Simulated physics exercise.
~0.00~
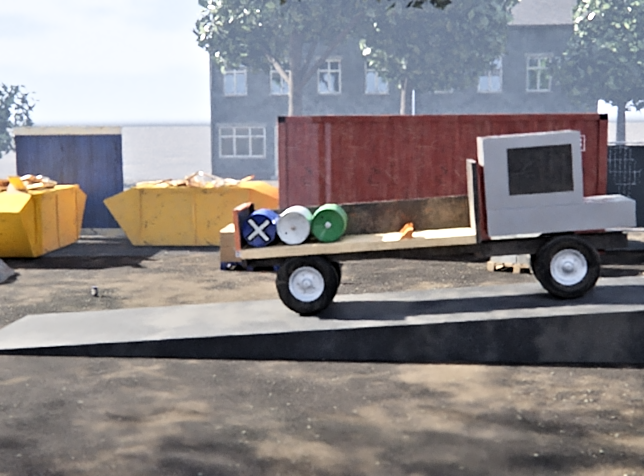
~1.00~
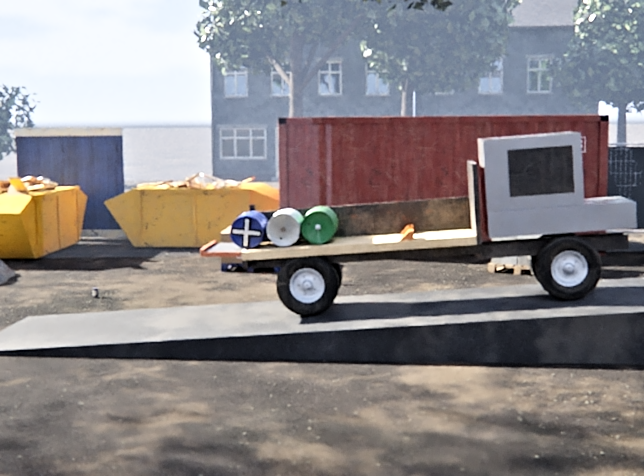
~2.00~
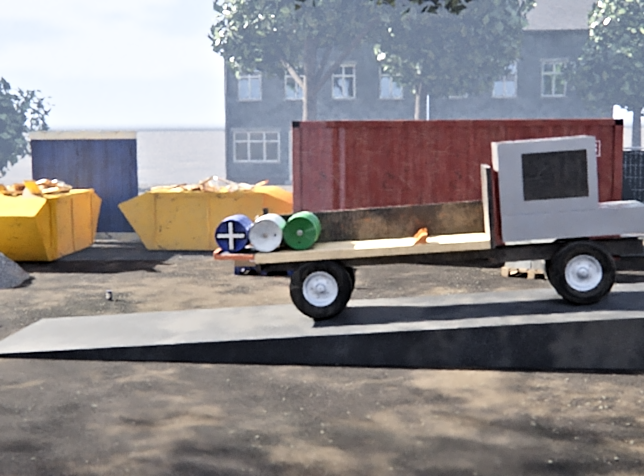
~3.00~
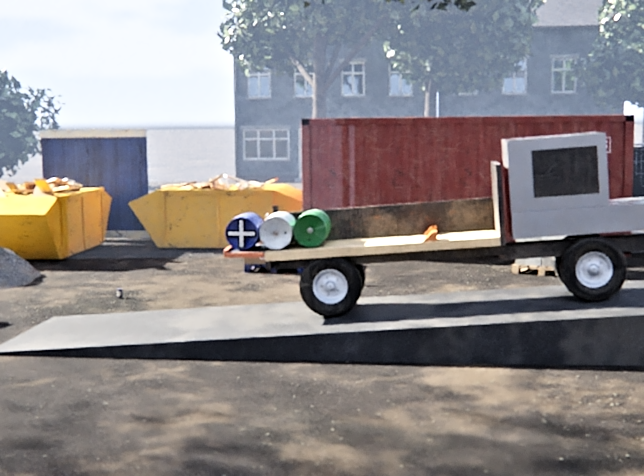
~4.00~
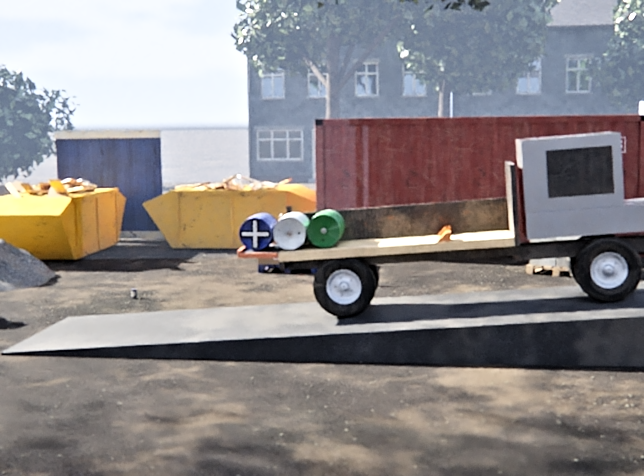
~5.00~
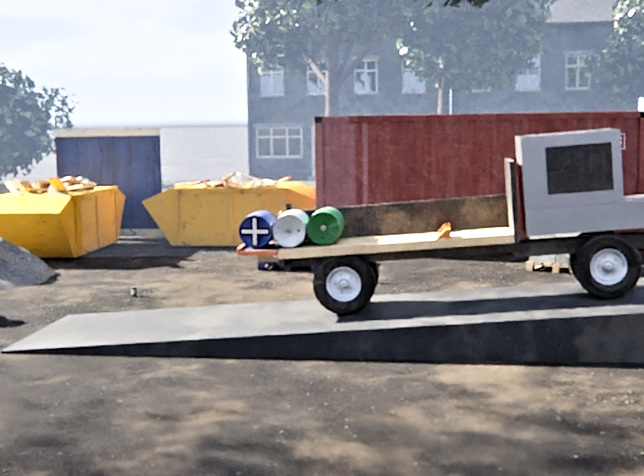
In a yard with yellow skips and a red container, a flatbed pick-up stands on a ramp sloping left as its tailgate drops; blue, white and green barrels roll slightly left and stop together, the blue one on the lowered gate, none falling off.
